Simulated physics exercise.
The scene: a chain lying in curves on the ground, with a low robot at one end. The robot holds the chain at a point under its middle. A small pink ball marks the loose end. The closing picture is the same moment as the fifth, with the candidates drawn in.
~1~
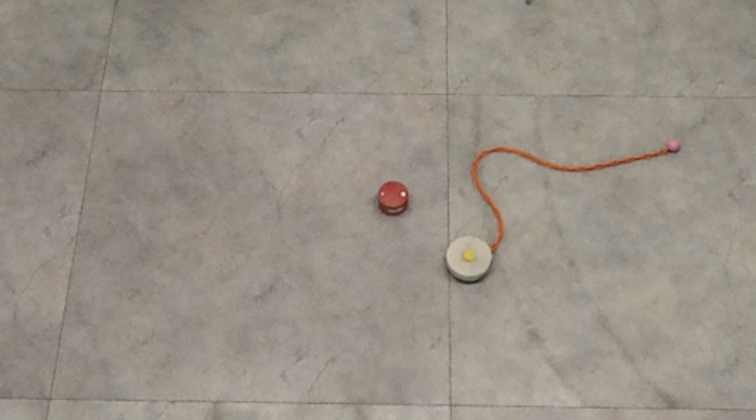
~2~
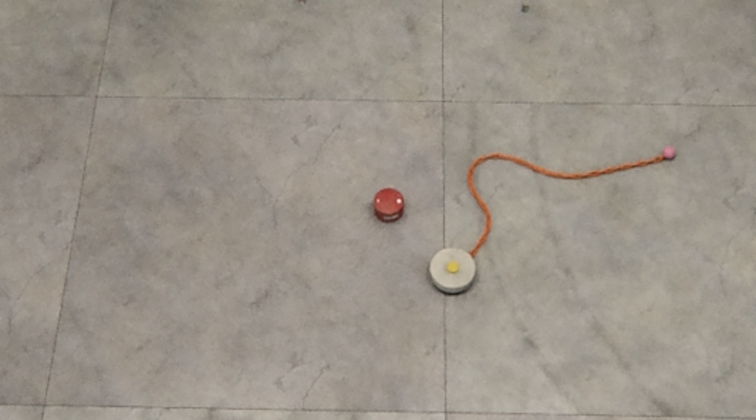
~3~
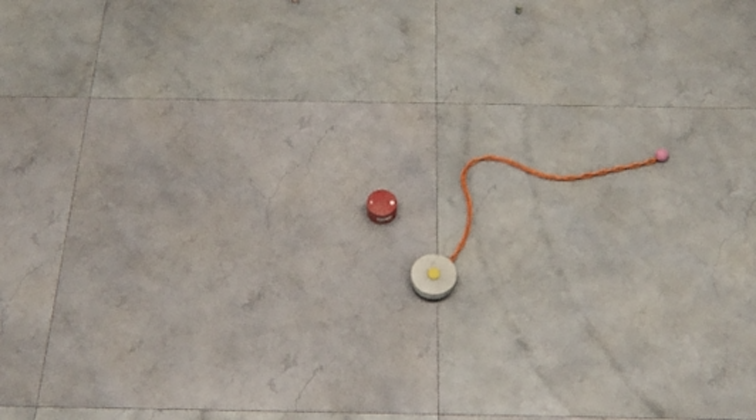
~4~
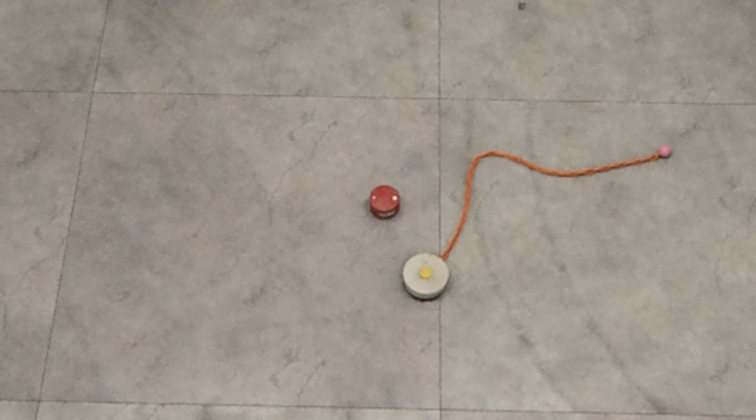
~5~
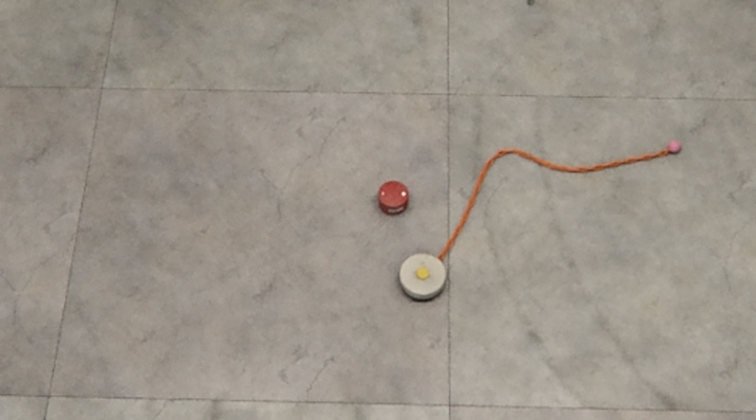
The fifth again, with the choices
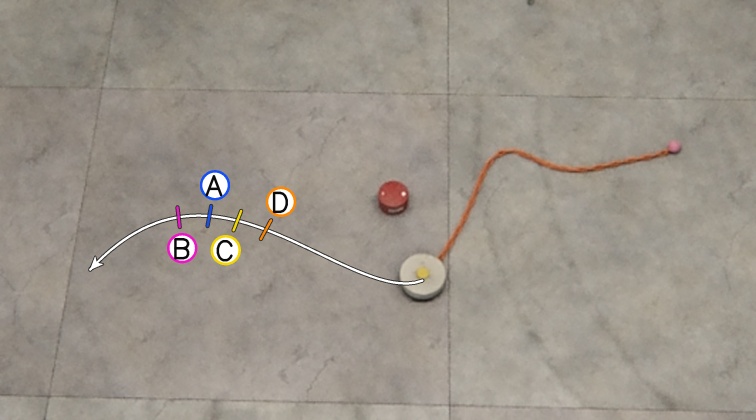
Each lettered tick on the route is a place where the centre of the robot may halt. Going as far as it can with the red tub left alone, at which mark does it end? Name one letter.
D.
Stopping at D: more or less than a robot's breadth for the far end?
By then, more.
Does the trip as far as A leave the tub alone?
No.
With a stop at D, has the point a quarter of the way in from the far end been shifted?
Yes.
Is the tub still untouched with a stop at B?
No.
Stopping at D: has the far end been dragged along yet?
Yes.
On the marked copy, A at (209, 216); B at (179, 217); C at (237, 221); D at (266, 230); the route from (422, 281) via (254, 226) to (90, 270).
Following D. Soon after the start, robot (363, 270), middle of the chain (511, 184), free end (674, 146).
Later, robot (310, 246), middle of the chain (486, 207), free end (645, 155).
In the end, robot (265, 226), middle of the chain (446, 212), free end (609, 164); nothing has been touched.
As for the rest, A brings the chain against the tub; B brings the chain against the tub; C brings the chain against the tub.
